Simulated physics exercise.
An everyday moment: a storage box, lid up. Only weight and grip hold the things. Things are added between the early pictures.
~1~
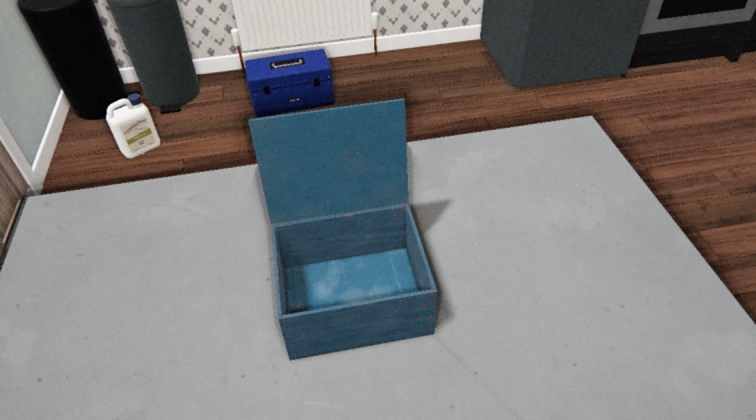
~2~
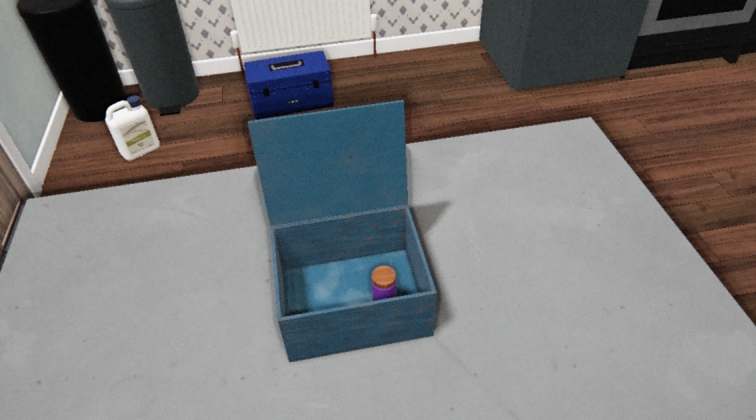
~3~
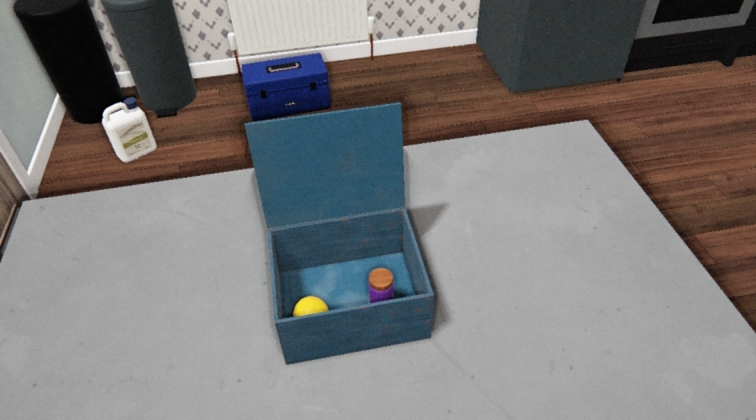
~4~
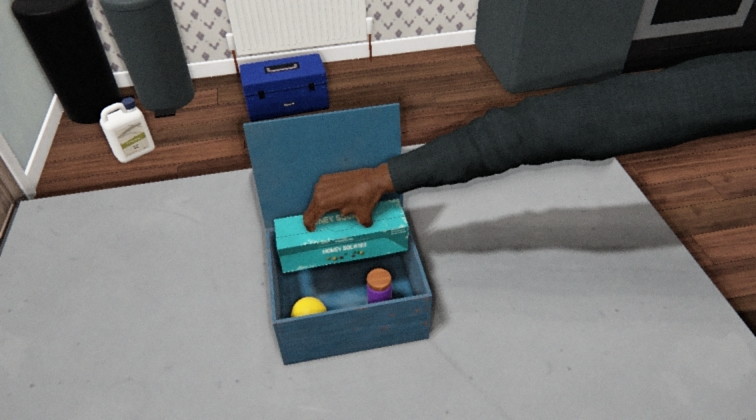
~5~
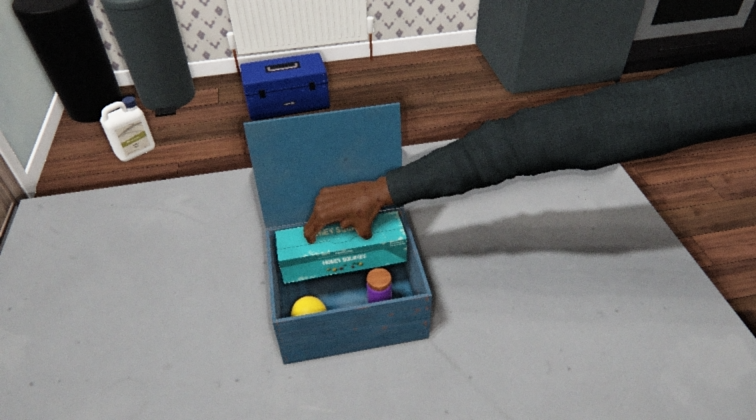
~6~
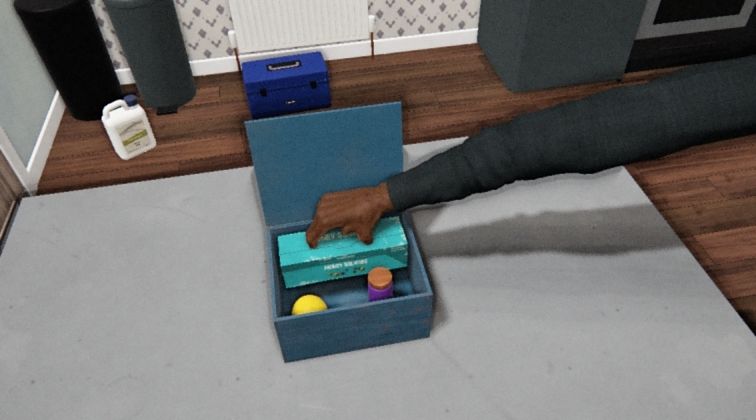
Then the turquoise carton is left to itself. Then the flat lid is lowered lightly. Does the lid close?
In the end the lid sits on the rim.
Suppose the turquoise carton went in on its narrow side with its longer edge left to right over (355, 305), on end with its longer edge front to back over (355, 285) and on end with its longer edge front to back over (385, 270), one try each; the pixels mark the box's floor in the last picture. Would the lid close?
First, it sits on the rim; second, it is held up; third, it stays ajar.
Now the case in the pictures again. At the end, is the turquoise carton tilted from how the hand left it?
It stays as placed.
Then, 0.90 s later than the last frame, lid starting down; turquoise carton moved a little near (346, 275).
Then, 1.50 s later than the last frame, lid 66° above the rim; turquoise carton moved a little near (346, 275).
Then, 1.90 s later than the last frame, lid 38° above the rim; turquoise carton moved a little near (346, 275).
Then, 2.20 s later than the last frame, lid 14° above the rim; turquoise carton moved a little near (346, 275).
When it is over, lid shut; moved from the start, turquoise carton; the other 2 as before. End places, in pixels of the last picture, turquoise carton near (346, 275).
